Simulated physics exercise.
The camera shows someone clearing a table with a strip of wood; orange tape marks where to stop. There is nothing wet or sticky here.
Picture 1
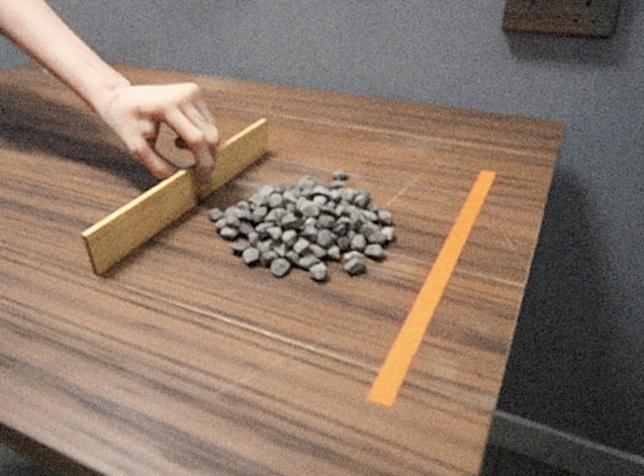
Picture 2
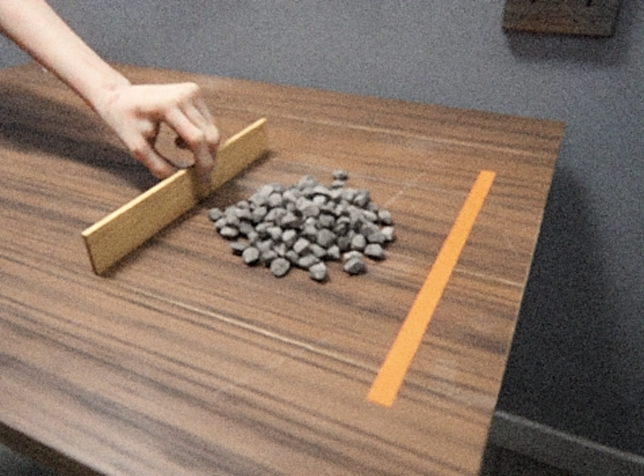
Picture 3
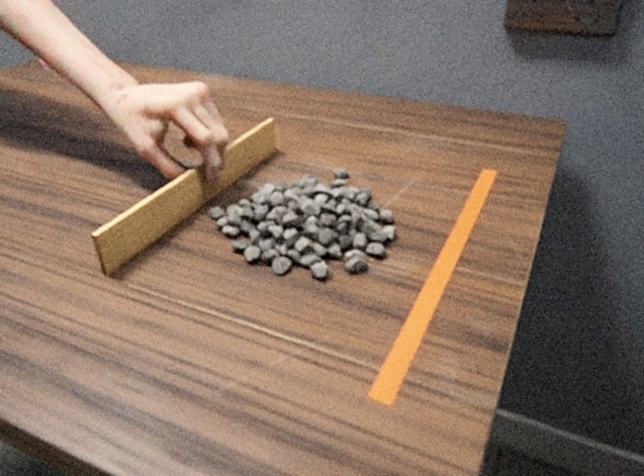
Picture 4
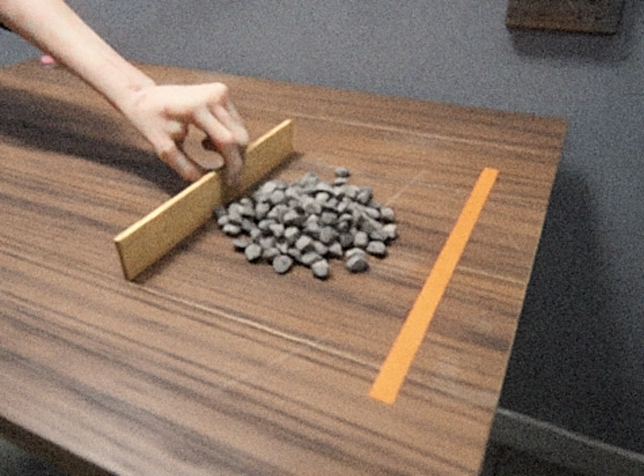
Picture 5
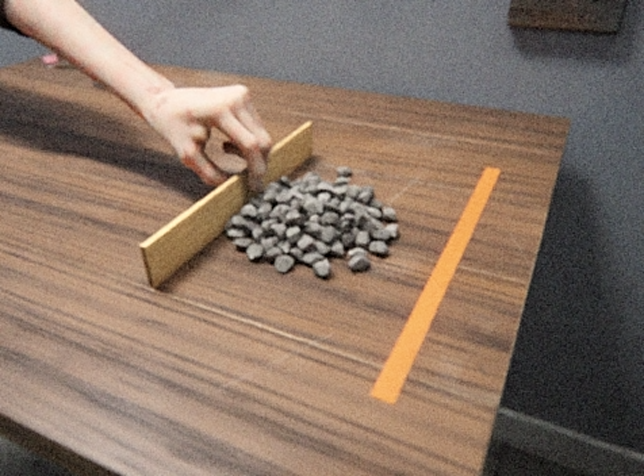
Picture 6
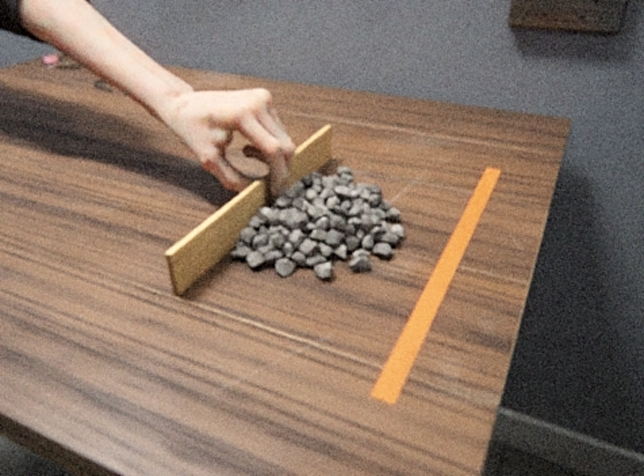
A strip of wood, held upright by a hand, rested beside a heap of gravel on a wooden table, then slid right and pushed the stones slightly toward a strip of orange tape.
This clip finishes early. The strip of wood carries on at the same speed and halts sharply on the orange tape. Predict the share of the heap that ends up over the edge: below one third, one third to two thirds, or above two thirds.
I predict a drop of one third to two thirds.
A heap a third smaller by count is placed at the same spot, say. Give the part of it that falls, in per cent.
Close to 40 per cent of the heap.
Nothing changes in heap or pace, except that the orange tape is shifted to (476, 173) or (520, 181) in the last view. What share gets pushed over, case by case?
30 % and 80 %.
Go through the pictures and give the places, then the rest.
In the first frame, strip of wood at (106, 243), at rest; orange tape at (486, 179), about a palm's width from the edge; edge at (527, 279); the heap at (303, 221), bits of gravel.
In the second frame, strip of wood at (106, 242), at rest.
In the third frame, strip of wood at (115, 243); the heap at (304, 220).
In the fourth frame, strip of wood at (138, 247).
In the fifth frame, strip of wood at (162, 254); the heap at (307, 218), a small part pushed along.
In the sixth frame, strip of wood at (187, 261); orange tape at (491, 176); edge at (532, 277); the heap at (318, 221), most pushed along.
Soon, strip of wood still moving, near (362, 197); heap all on the table, its front near (495, 250).
A while on, strip of wood stopped at the orange tape; heap about a third over the edge.
Towards the end, strip of wood stopped at the orange tape; heap about half over the edge.
Finally, strip of wood stopped at the orange tape; heap about half over the edge.
